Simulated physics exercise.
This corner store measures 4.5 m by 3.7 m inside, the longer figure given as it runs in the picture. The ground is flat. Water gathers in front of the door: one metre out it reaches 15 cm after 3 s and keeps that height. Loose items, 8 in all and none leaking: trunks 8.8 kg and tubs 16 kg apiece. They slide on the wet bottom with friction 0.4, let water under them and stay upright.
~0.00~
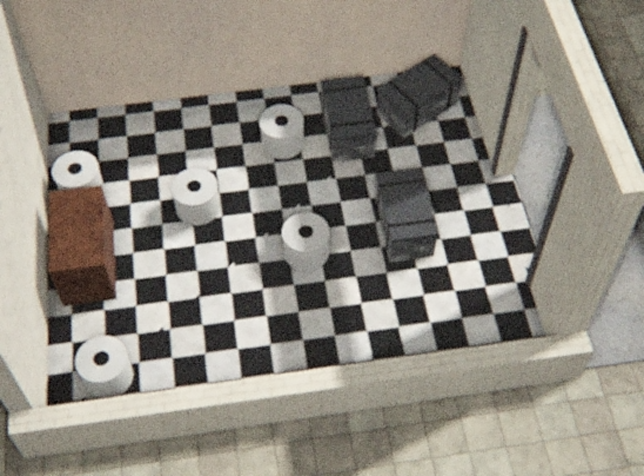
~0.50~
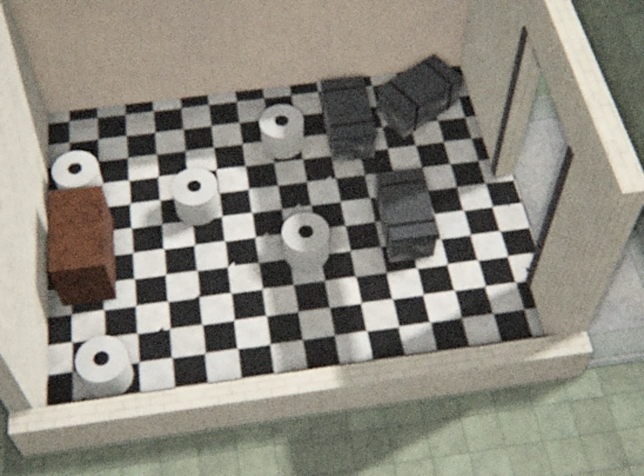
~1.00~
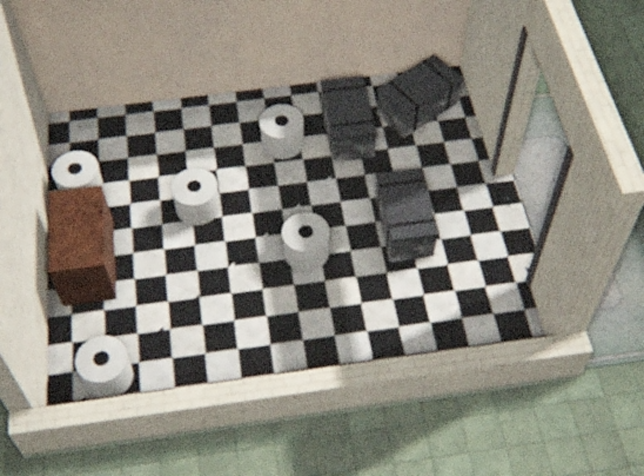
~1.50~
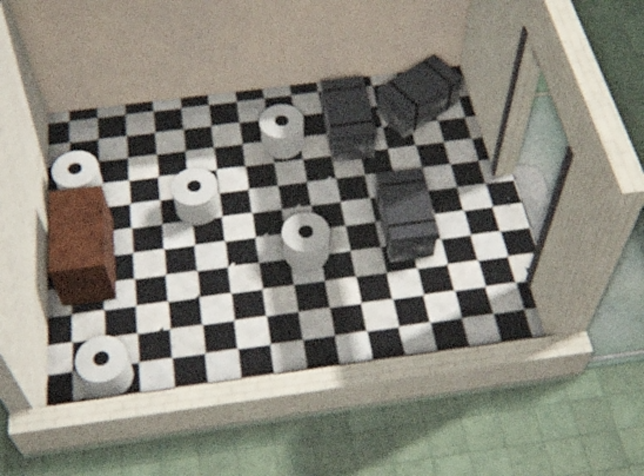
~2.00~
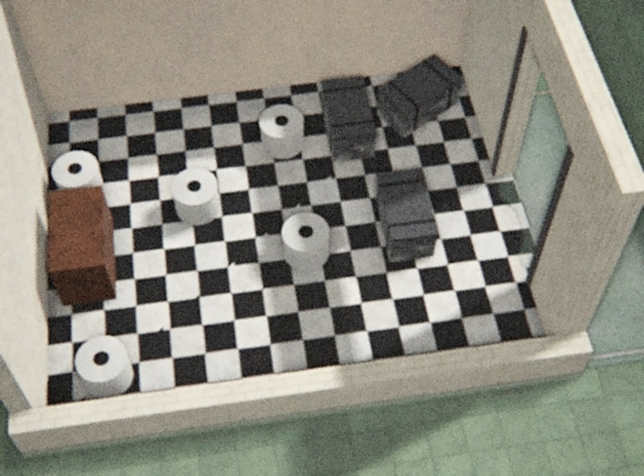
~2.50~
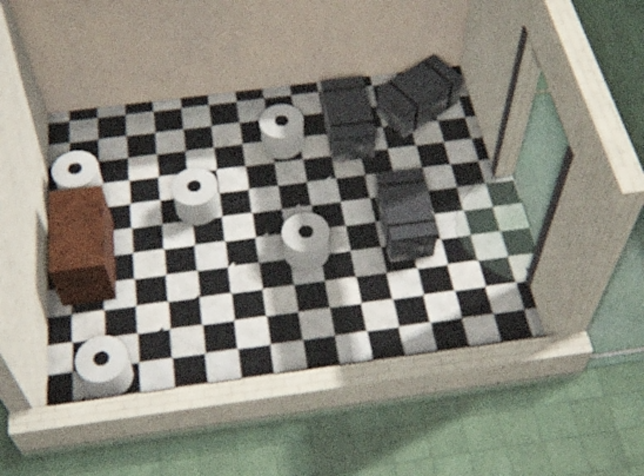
Greenish water spread over the paved ground outside a small checkered-floor store, then crept in through the doorway on the right onto the nearby tiles, while the white tubs and dark trunks inside stayed still.
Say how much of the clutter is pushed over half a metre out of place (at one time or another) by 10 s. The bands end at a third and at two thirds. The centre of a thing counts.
It is not even a third.
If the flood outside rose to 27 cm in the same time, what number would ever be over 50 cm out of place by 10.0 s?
Then 7.
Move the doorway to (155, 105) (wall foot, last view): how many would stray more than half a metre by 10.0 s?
Then 1.
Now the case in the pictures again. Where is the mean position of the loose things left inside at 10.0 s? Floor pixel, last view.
Around (247, 191).
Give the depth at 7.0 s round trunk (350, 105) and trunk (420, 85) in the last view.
About 4 and 1 cm.
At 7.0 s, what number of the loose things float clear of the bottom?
At that moment 1.
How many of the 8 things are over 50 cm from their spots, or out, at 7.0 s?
1 of them.
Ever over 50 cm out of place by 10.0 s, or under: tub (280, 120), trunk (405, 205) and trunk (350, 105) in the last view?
In turn: Short of it, over, less.
After 3.5 s 0 of 8 are over 50 cm from their spots; 0 afloat.
After 4.5 s 1 of 8 are over 50 cm from their spots; 0 afloat.
After 7.0 s 1 of 8 are over 50 cm from their spots; 1 afloat.
After 10.0 s 1 of 8 are over 50 cm from their spots, and 1 have been at some point; 2 afloat.
